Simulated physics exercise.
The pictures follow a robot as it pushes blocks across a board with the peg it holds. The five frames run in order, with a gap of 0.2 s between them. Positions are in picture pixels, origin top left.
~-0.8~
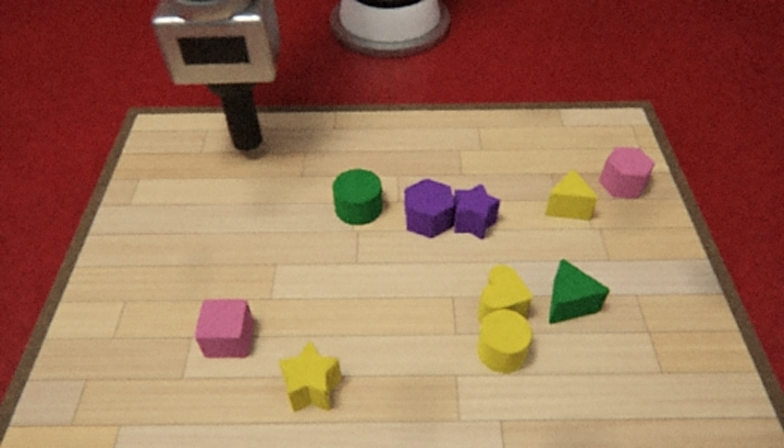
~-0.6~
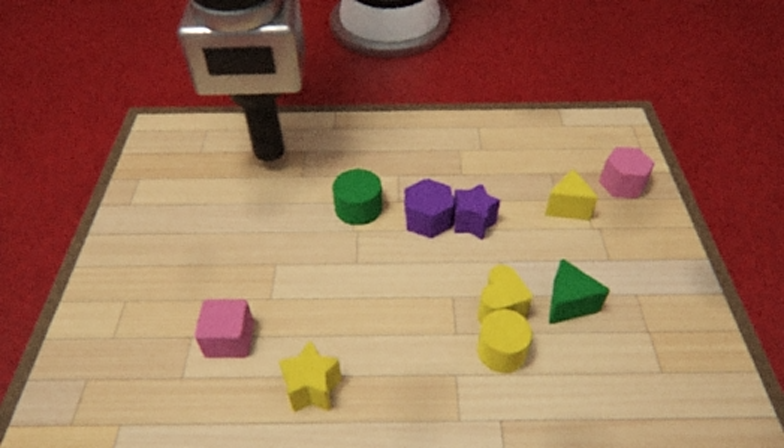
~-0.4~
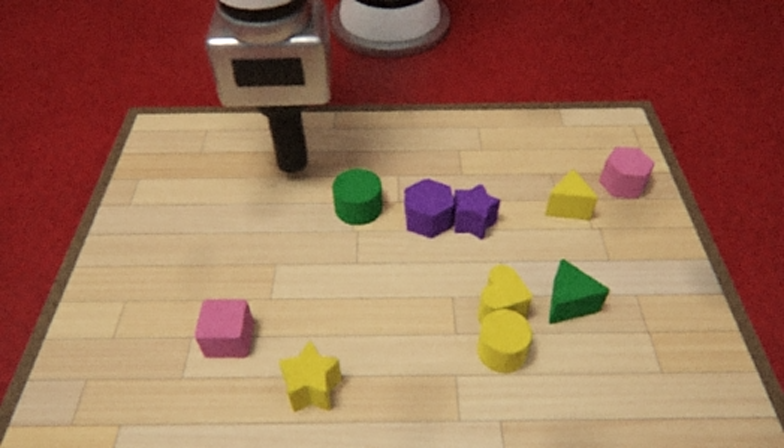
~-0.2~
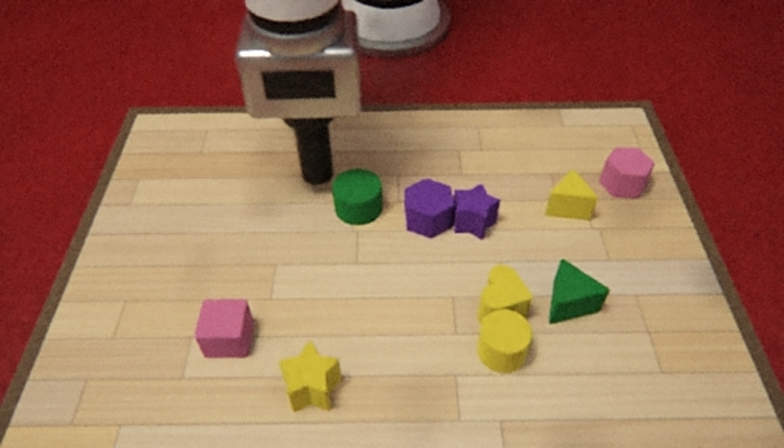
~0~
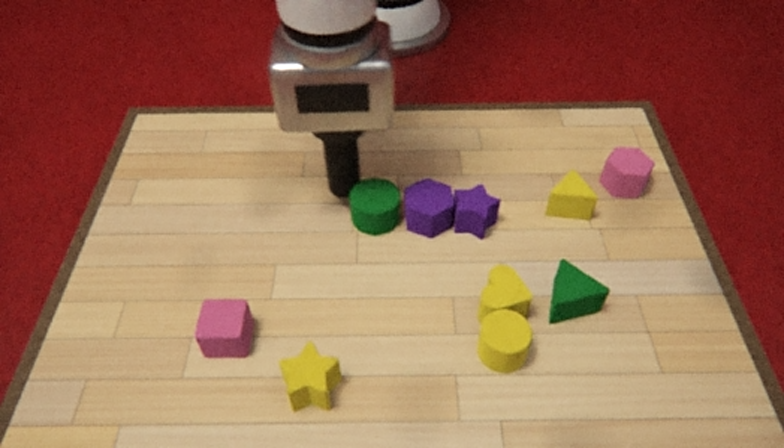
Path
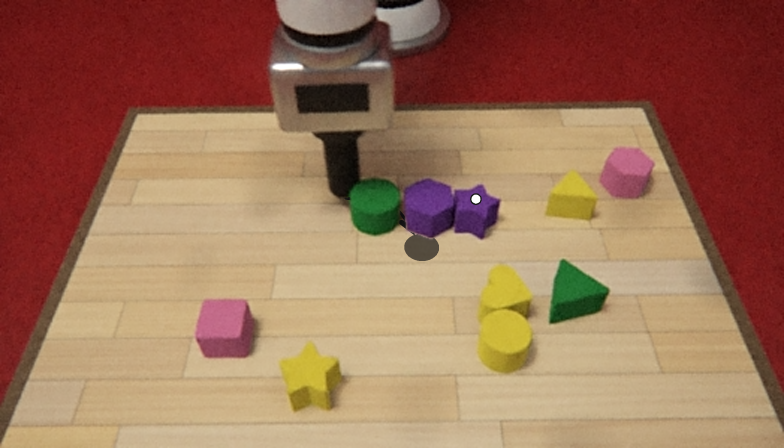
A robot arm with a dark peg moved right and slightly toward the viewer over a wooden board of colorful blocks, then nudged the green round block right, up close to the purple hexagon.
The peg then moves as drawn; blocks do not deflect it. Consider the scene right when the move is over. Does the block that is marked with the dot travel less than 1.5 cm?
In short: No.
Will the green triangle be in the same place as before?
Final answer: Yes.
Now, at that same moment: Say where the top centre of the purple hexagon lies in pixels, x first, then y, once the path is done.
I'd expect the centre of its top face to be at (463, 215).
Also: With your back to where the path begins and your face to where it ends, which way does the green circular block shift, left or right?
Measured against the direction from start to end, the green circular block shifts toward the right-hand side.
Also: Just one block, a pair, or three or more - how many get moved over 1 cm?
The answer will be at least three.
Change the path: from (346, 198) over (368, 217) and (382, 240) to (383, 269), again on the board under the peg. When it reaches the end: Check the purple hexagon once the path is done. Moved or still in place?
The purple hexagon will not stay where it is.
The line goes from (346, 198) over (381, 202) and (406, 221) to (422, 247); the dot is on the purple star-shaped block.
The first path, step by step. One third of the way, peg at (381, 191); green circular block at (392, 209); purple hexagon at (439, 198); purple star-shaped block at (483, 199).
Two thirds of the way, peg at (406, 210); green circular block at (398, 230); purple hexagon at (450, 204), turned 25° anticlockwise; purple star-shaped block at (493, 200), turned 10° anticlockwise.
At the end, peg at (422, 236); green circular block at (398, 254); purple hexagon at (463, 215), turned 70° anticlockwise; purple star-shaped block at (500, 199), turned 25° anticlockwise; yellow heart unmoved; green triangle unmoved.
